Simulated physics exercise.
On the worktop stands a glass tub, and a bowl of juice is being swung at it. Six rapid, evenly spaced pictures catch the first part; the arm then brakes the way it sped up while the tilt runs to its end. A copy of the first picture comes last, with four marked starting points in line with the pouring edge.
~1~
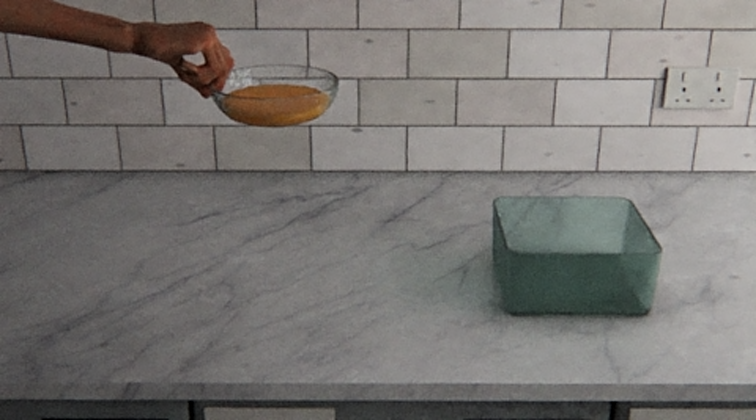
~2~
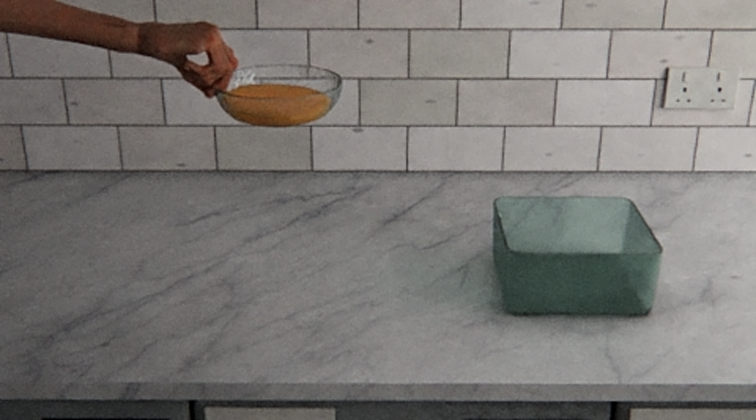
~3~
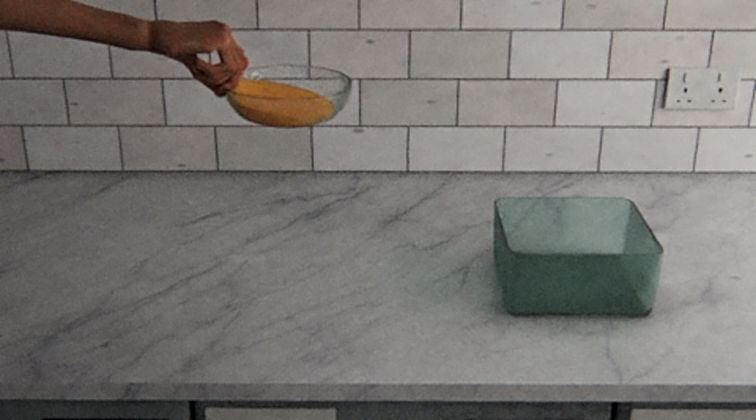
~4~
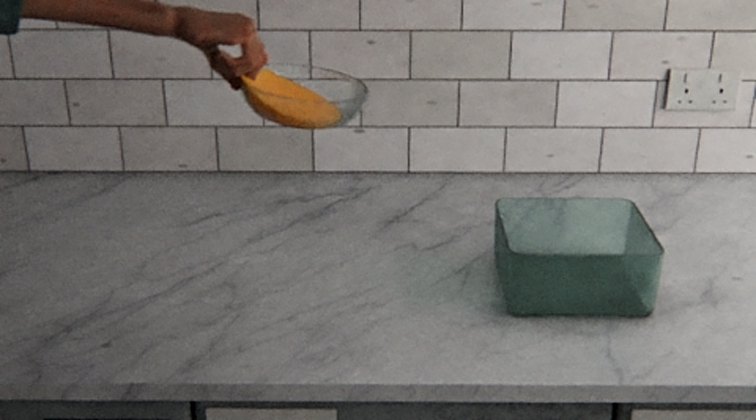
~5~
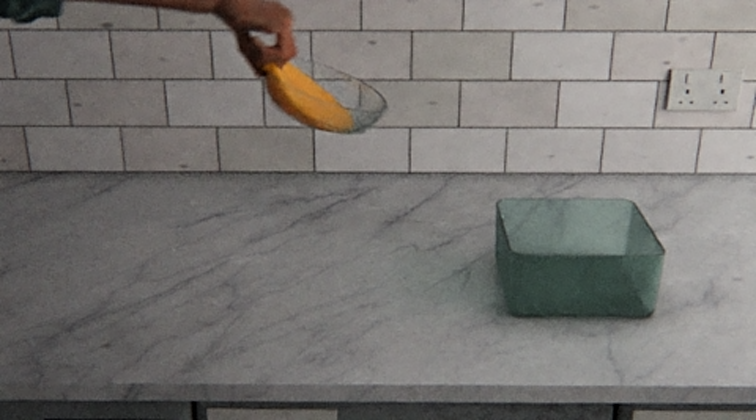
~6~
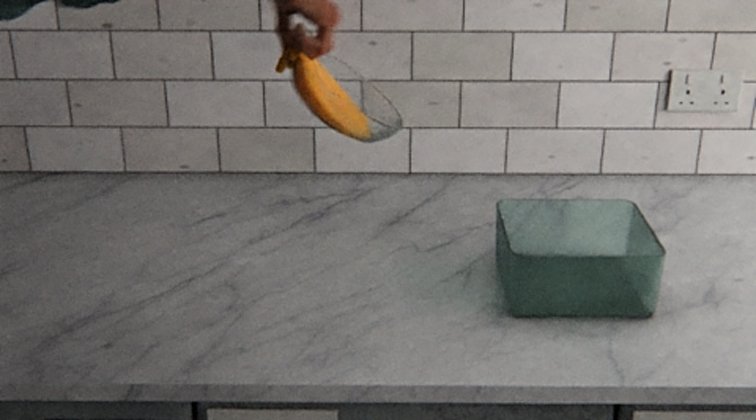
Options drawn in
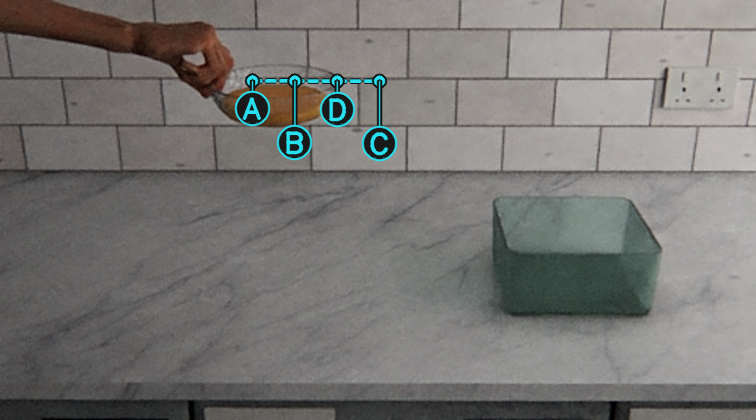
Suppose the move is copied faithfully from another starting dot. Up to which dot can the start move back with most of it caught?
Use dot C.
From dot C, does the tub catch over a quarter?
Yes, it does.
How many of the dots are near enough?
One.
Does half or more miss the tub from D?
Yes.
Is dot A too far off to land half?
Yes.
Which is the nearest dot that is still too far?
Here it is dot D.
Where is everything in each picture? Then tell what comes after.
In the first frame, upright, lip at (336, 81); tub from (504, 312) to (651, 312); nothing has left yet.
In the second frame, upright, lip at (340, 81); nothing has left yet.
In the third frame, upright, lip at (350, 82); nothing has left yet.
In the fourth frame, tipped about 8°, lip at (366, 90); nothing has left yet.
In the fifth frame, tipped about 20°, lip at (385, 104); juice is over the rim, down to (262, 68).
In the sixth frame, tipped about 36°, lip at (401, 121); juice is over the rim, down to (290, 70).
On the marked copy, A at (252, 80); B at (294, 80); C at (379, 81); D at (337, 81).
With A, about 0 % lands in the tub, 99 % falls short.
With B, about 6 % lands in the tub, 92 % falls short.
With C, about 70 % lands in the tub, 22 % falls short and 8 % goes beside or beyond.
With D, about 31 % lands in the tub, 61 % falls short and 8 % goes beside or beyond.
